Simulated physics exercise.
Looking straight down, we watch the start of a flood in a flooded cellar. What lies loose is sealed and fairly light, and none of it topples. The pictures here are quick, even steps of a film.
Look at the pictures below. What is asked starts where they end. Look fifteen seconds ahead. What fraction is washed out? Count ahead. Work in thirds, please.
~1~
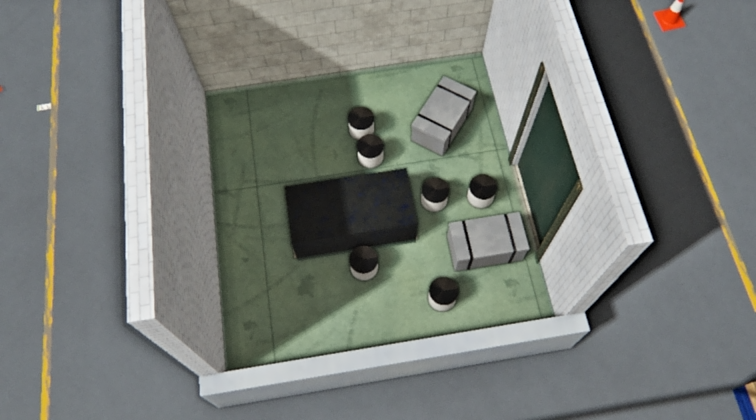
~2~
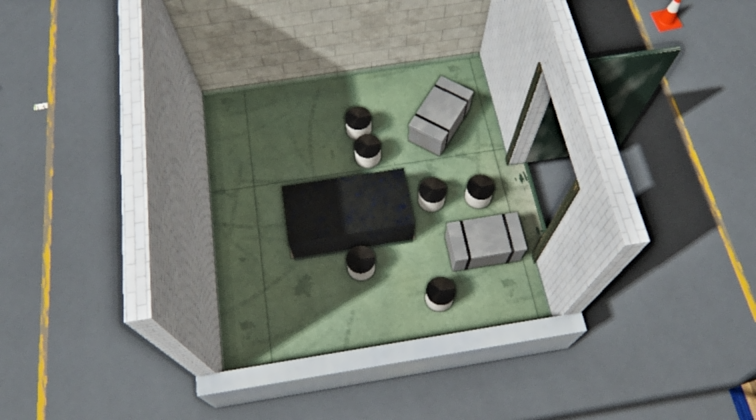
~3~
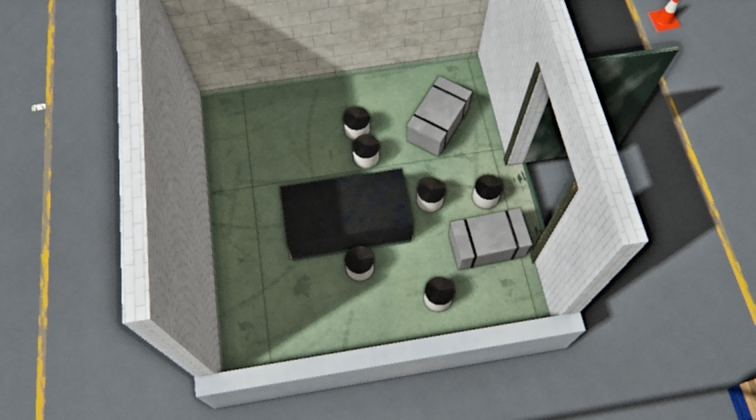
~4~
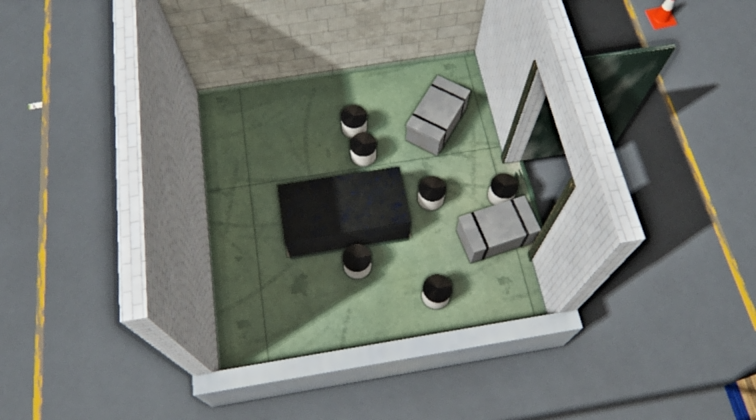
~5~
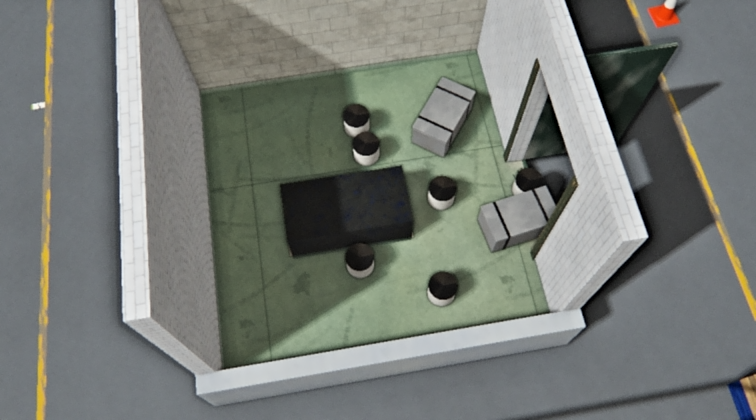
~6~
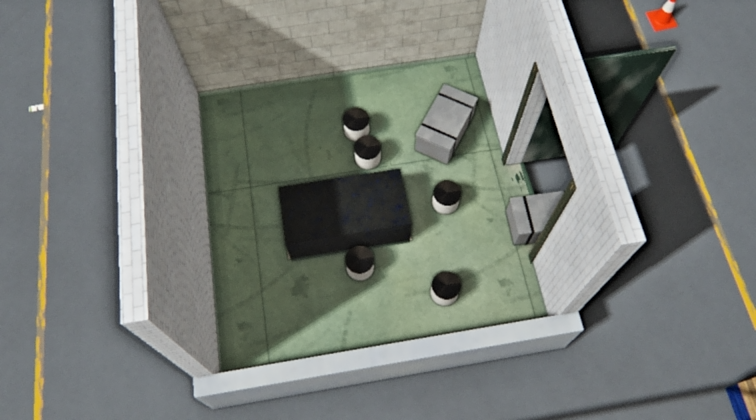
It comes out at two thirds or beyond.
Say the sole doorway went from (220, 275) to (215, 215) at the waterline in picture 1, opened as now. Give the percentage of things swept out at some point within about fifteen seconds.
I'd call it 10 per cent.
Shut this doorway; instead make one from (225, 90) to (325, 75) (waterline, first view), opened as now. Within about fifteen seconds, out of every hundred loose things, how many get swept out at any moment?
Result: 40 per cent.
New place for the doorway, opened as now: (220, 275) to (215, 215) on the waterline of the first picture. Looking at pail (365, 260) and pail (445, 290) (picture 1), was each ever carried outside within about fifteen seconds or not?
Well, the first ends up out of the room and the second ends up in the room.
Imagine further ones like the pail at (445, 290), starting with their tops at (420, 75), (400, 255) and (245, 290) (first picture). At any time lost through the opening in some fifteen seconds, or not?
Going one by one, I'd say it leaves, then it leaves, then it doesn't leave.
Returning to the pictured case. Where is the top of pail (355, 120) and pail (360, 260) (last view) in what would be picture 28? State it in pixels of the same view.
Tops end up close to (495, 167) and (492, 207) respectively.
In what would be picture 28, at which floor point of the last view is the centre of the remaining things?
Around pixel (489, 199).
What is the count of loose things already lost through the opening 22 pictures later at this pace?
6.
A moment on, 2 of 8 are out; 6 afloat.
Next, 5 of 8 are out; 3 afloat.
Later, 6 of 8 are out; 2 afloat.
In the end, 8 of 8 are out; 0 afloat.
